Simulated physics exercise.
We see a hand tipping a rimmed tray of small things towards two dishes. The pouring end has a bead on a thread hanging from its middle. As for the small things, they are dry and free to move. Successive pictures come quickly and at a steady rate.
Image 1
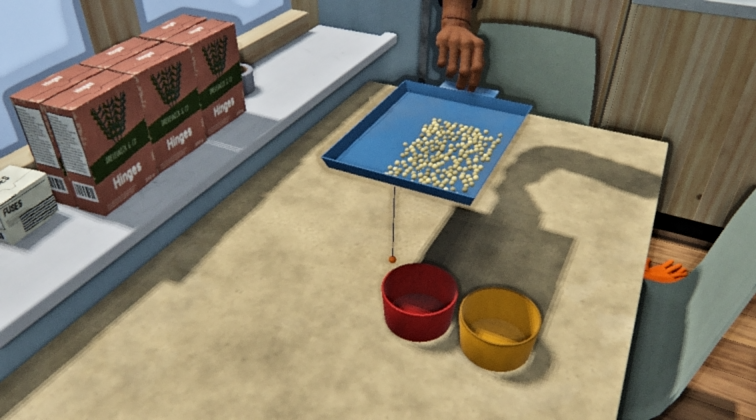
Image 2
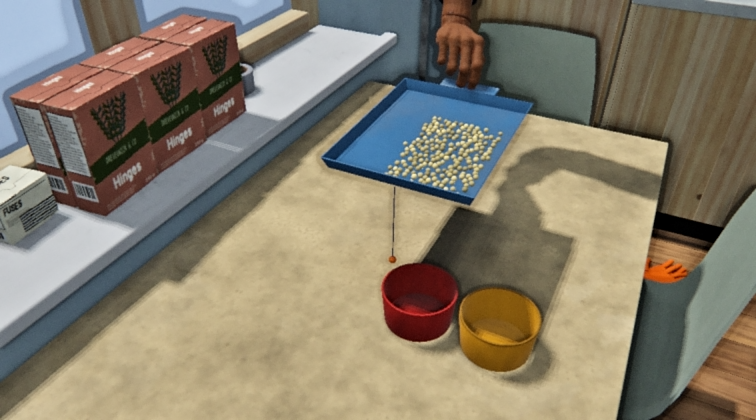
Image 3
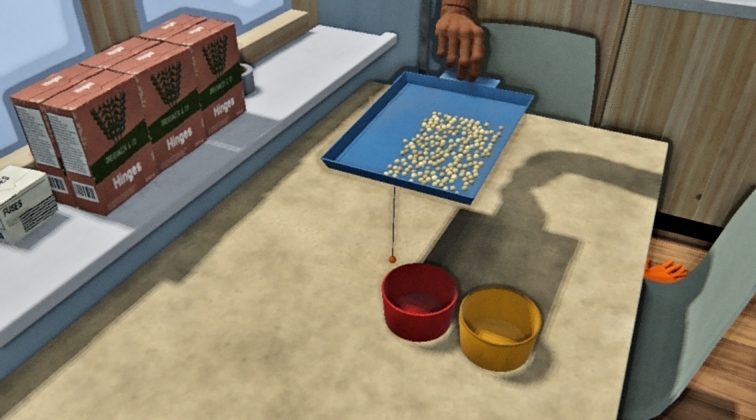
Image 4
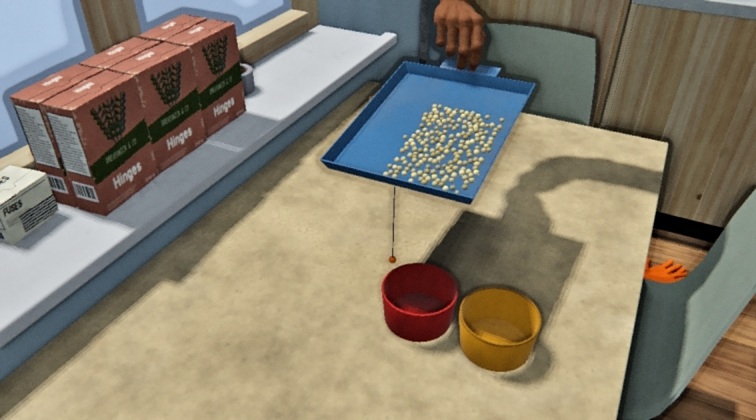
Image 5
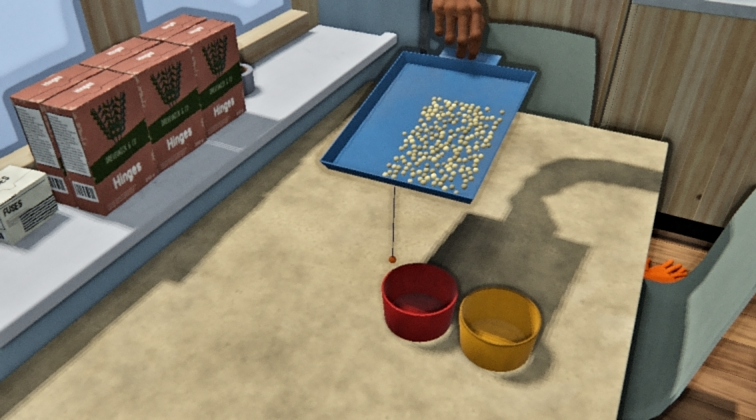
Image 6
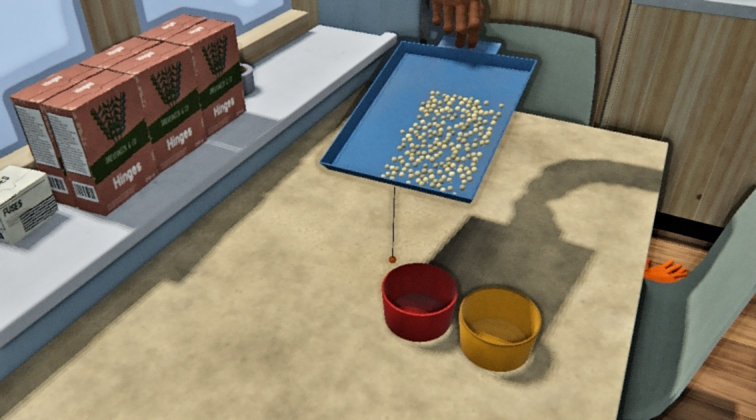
On a pale tabletop beside a windowsill stacked with boxes of hinges, a hand holds a blue rimmed tray of soya beans near a red dish and a yellow one. The hand gradually raises the tray's far end, tilting it towards the near left corner, and the beans shift only slightly.
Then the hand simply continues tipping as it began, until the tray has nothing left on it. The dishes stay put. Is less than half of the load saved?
Yes, less than half is saved.
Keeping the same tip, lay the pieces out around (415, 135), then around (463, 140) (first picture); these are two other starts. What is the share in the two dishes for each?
It would be roughly 10 per cent for the first and roughly 30 per cent for the second.
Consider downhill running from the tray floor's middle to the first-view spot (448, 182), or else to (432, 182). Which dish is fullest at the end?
Number one favours the left of the two; number two favours the left of the two.
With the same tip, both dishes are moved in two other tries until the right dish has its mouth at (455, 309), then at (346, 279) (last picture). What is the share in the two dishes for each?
Close to 60 in a hundred first, close to 50 in a hundred second.
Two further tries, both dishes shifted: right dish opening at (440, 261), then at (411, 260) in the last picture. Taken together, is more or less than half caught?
Place 1: Lower than half; place 2: Lower than half.
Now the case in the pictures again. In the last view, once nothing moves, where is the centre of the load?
Once nothing moves, the middle sits near (371, 311).
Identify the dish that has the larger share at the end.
Observation: The greater share ends in the dish at the left.
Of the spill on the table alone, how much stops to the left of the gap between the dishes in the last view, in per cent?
I make it about 100 percent or so.
Soon, tray tipped steeply; nearly all on the tray; a stray few outside both; a stray few in the air.
A while on, tray tipped past a quarter turn; a stray few on the tray; about a quarter in the left dish; about half outside both; about a quarter in the air.
Towards the end, tray tipped past a quarter turn; about a third in the left dish; about two thirds outside both.
Finally, tray tipped past a quarter turn; none in the right dish; about a third in the left dish; about two thirds outside both.
